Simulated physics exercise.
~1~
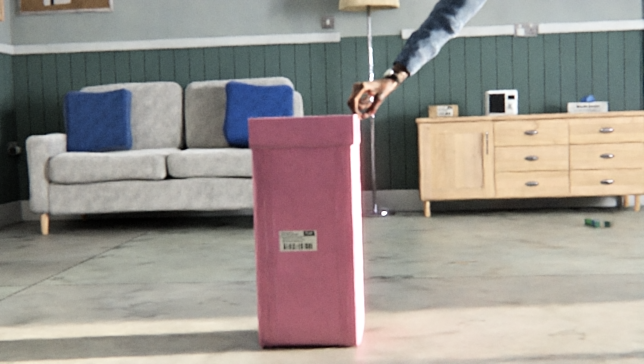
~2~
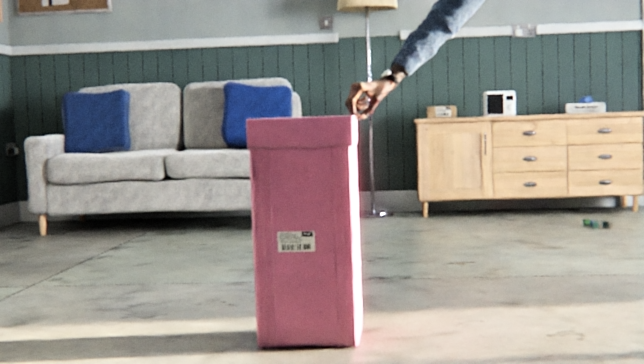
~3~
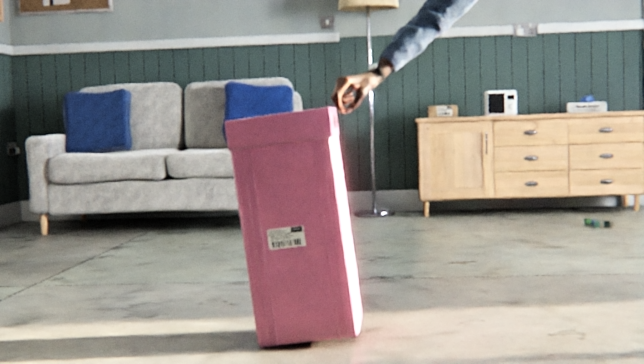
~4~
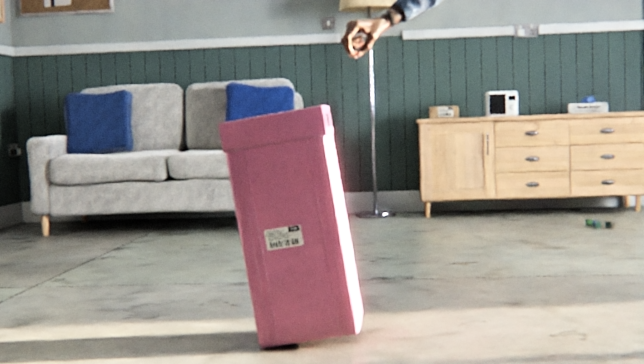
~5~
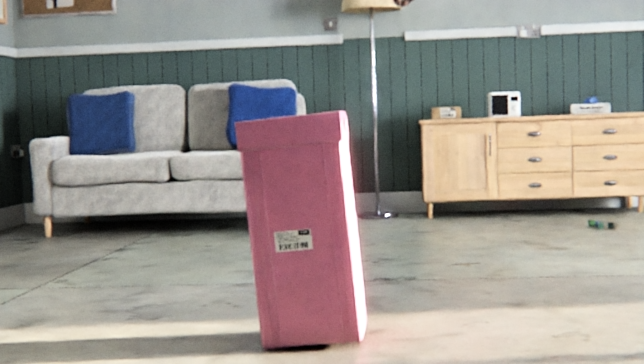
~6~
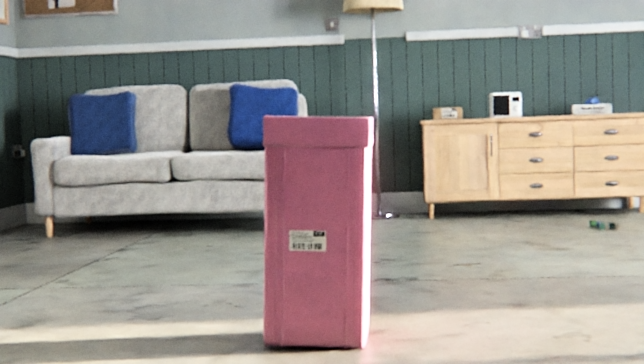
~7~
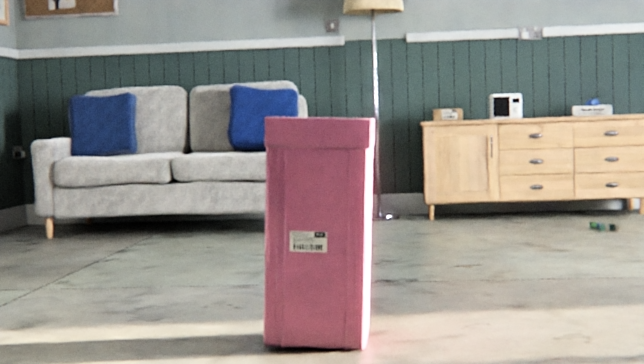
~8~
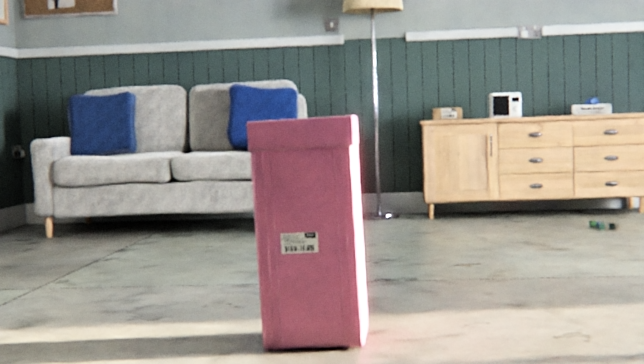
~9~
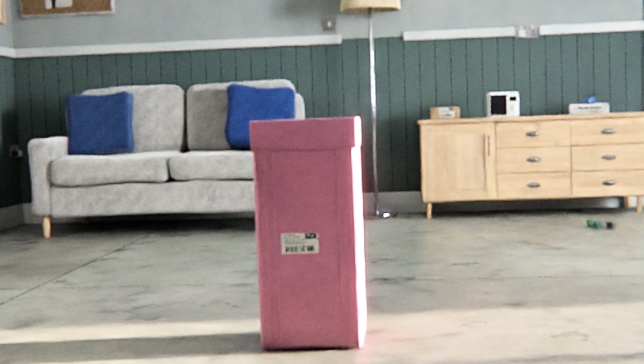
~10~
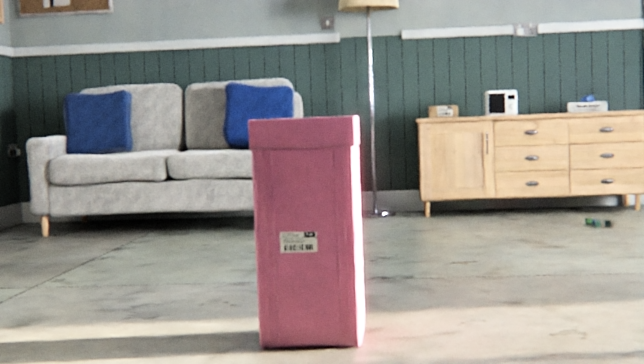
In a room with a grey sofa, blue cushions and a wooden sideboard, a tall pink box stands on the bare floor while a hand reaches in from the right to its top edge. The hand tips the box to the left, lifting one side of its base, then lets go and draws back out of view. Still leaning for a moment, the box swings back toward the right and comes upright. It shifts slightly as it rocks and settles. At the end it stands upright on its base, without toppling.
